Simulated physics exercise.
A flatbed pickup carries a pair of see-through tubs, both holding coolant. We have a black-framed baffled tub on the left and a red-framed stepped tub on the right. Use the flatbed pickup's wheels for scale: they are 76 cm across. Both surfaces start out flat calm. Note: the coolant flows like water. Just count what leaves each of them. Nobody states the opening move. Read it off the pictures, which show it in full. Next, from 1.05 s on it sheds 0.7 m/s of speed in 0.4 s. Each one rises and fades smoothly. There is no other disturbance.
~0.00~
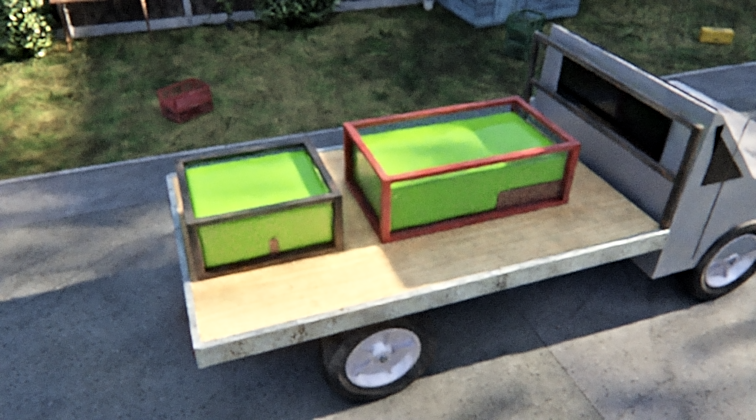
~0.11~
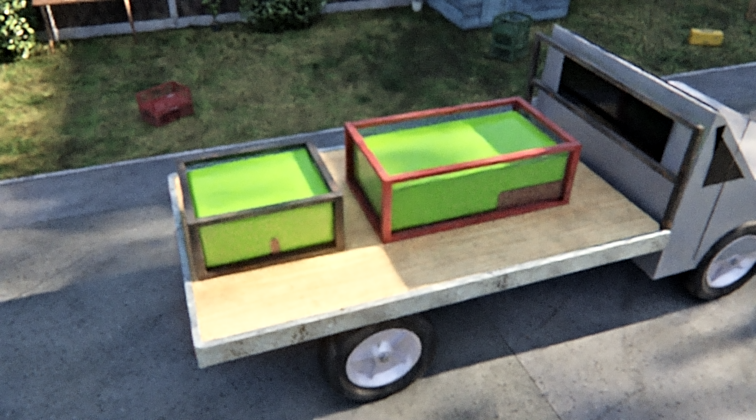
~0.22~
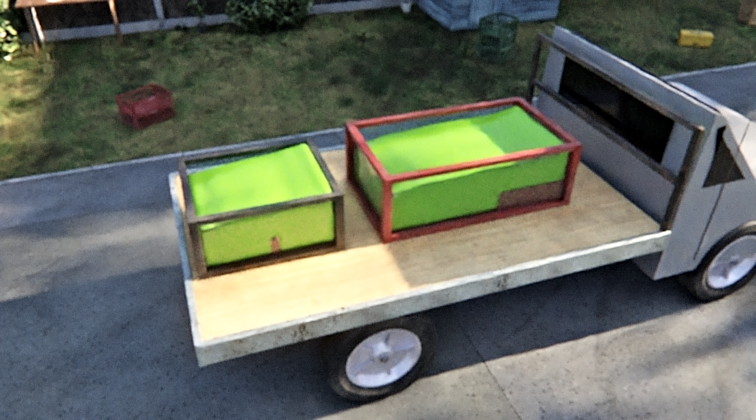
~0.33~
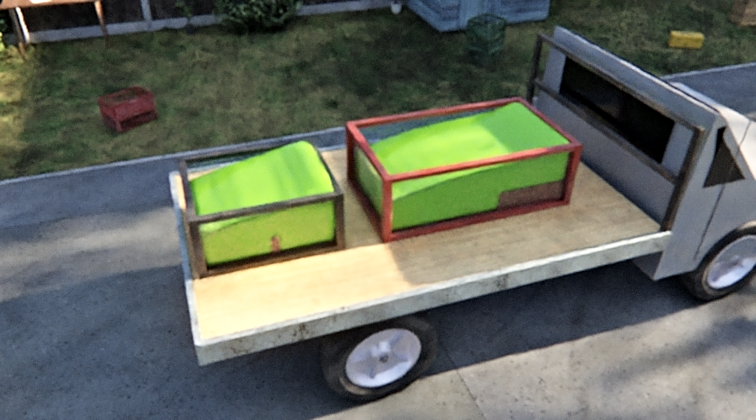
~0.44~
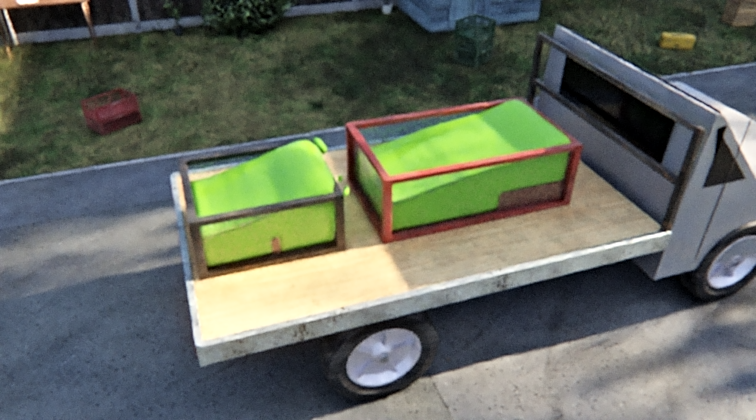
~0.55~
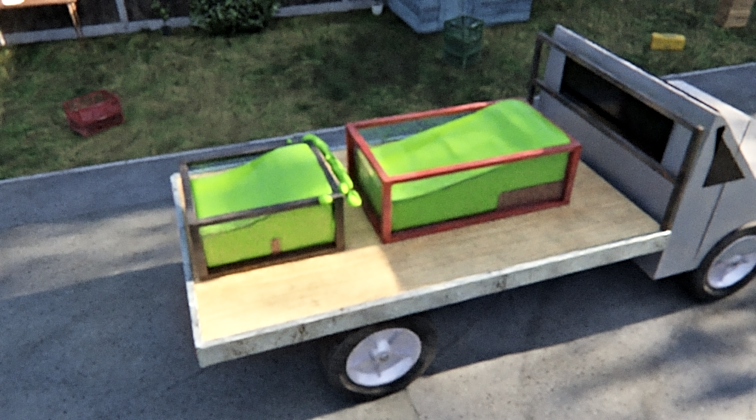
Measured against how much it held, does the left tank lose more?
Yes - the one at the left is left with the smaller share of its contents.
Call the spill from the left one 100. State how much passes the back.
Some 10 per cent of it.
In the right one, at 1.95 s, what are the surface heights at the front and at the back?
Level: ~ 46 cm in front; 28 cm behind.
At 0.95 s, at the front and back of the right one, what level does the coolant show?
Front level 38 cm, back level 34 cm.
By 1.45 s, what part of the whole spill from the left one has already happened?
About 20 percent at that moment.
Then, 0.95 s in, the left one has lost 2 per cent, over the front (front 27 cm, back 41 cm); the right one has lost nothing (front 38 cm, back 33 cm).
Then, 1.45 s in, the left one has lost 2 per cent, over the front, a little elsewhere (front 46 cm, back 22 cm); the right one has lost nothing (front 35 cm, back 31 cm).
Then, 1.95 s in, the left one has lost 8 per cent, over the front, a little elsewhere (front 28 cm, back 32 cm); the right one has lost 1 per cent, over the front (front 46 cm, back 29 cm).
Then, 4.43 s in, the left one has lost 10 per cent, over the front, a little elsewhere; the right one has lost 1 per cent, over the front.
